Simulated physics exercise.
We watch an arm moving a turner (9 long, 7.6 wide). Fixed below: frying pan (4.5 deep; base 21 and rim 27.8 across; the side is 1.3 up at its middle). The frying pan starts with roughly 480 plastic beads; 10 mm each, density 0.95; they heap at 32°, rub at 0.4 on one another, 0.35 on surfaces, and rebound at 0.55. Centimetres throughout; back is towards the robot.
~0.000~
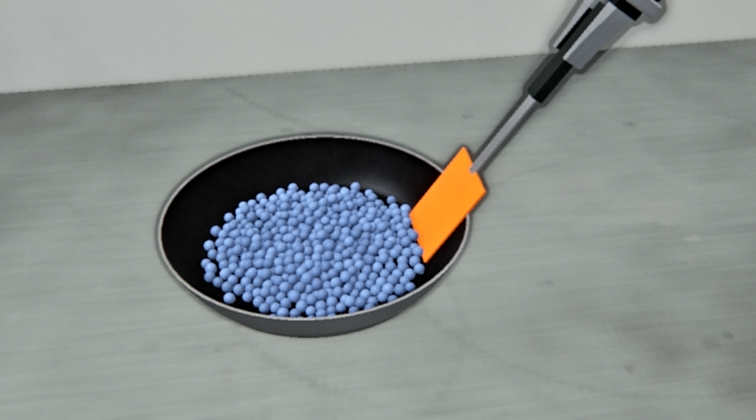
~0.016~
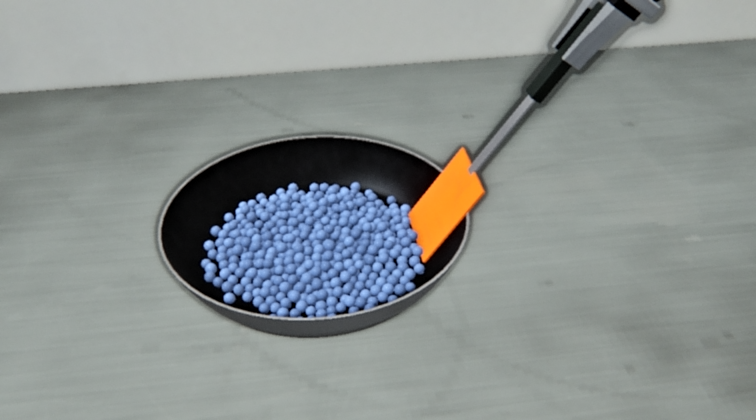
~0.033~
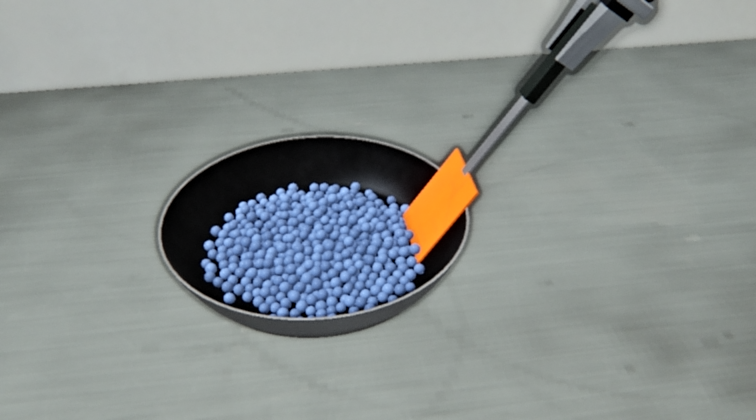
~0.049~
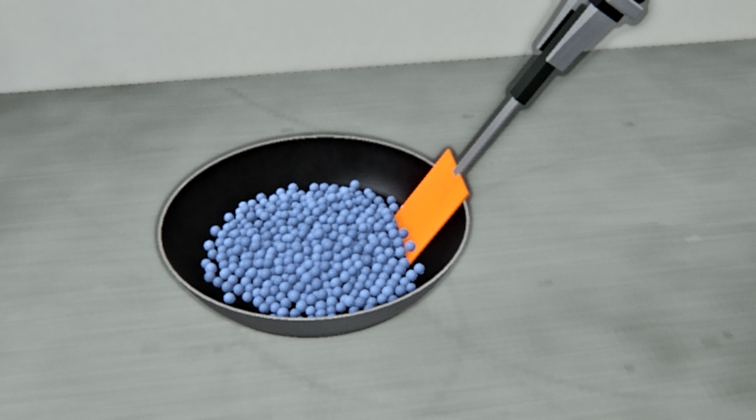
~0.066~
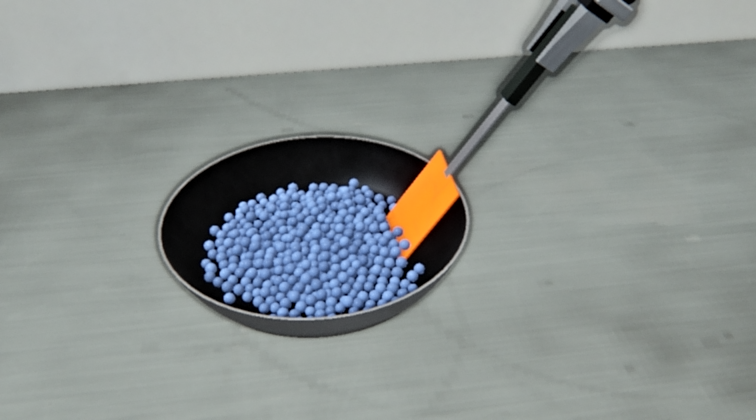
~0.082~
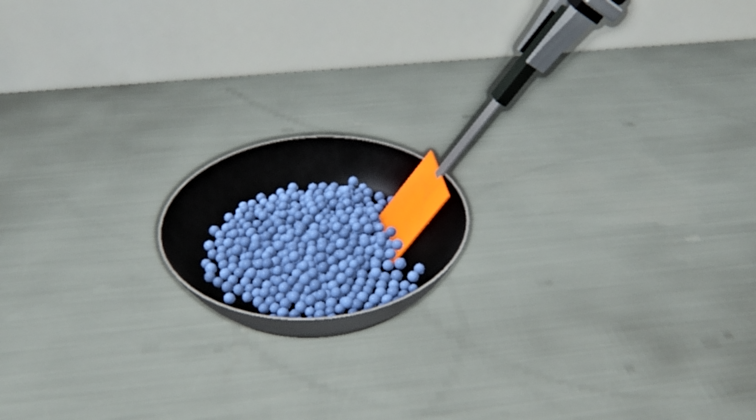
To begin with, an orange turner held by a robotic arm rests inside the right side of a black frying pan filled with small blue beads. The arm then slides the turner slowly leftward into the beads, nudging those along the right edge, while most of the heap barely changes.
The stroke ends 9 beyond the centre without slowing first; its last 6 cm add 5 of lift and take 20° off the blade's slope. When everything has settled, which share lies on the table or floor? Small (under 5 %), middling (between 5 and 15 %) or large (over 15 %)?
On the table or floor the share is small, under 5 %.
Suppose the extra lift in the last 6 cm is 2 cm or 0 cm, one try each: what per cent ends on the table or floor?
About 0 and 0 per cent.
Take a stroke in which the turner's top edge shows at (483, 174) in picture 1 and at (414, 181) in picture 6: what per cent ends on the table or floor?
About 10 per cent.
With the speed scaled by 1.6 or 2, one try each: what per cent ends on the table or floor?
About 5 and 10 per cent.
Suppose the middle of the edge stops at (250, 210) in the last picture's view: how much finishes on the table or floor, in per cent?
Some 0 per cent.
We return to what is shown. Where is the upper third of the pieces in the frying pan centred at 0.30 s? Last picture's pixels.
Around (244, 247).
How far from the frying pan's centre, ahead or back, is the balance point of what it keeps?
Some 4.0 cm ahead.
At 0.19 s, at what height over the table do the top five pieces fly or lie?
About 3 cm.
After 0.19 s, sloping 55°, highest piece 3 above the table; 475 in the frying pan.
After 0.30 s, sloping 48°, highest piece 4 above the table; 475 in the frying pan.
After 0.56 s, sloping 35°, highest piece 4 above the table; 475 in the frying pan.
After 1.61 s, sloping 35°, highest piece 3 above the table; 475 in the frying pan.
In the end, 475 in the frying pan. That is 0 % on the table or floor.
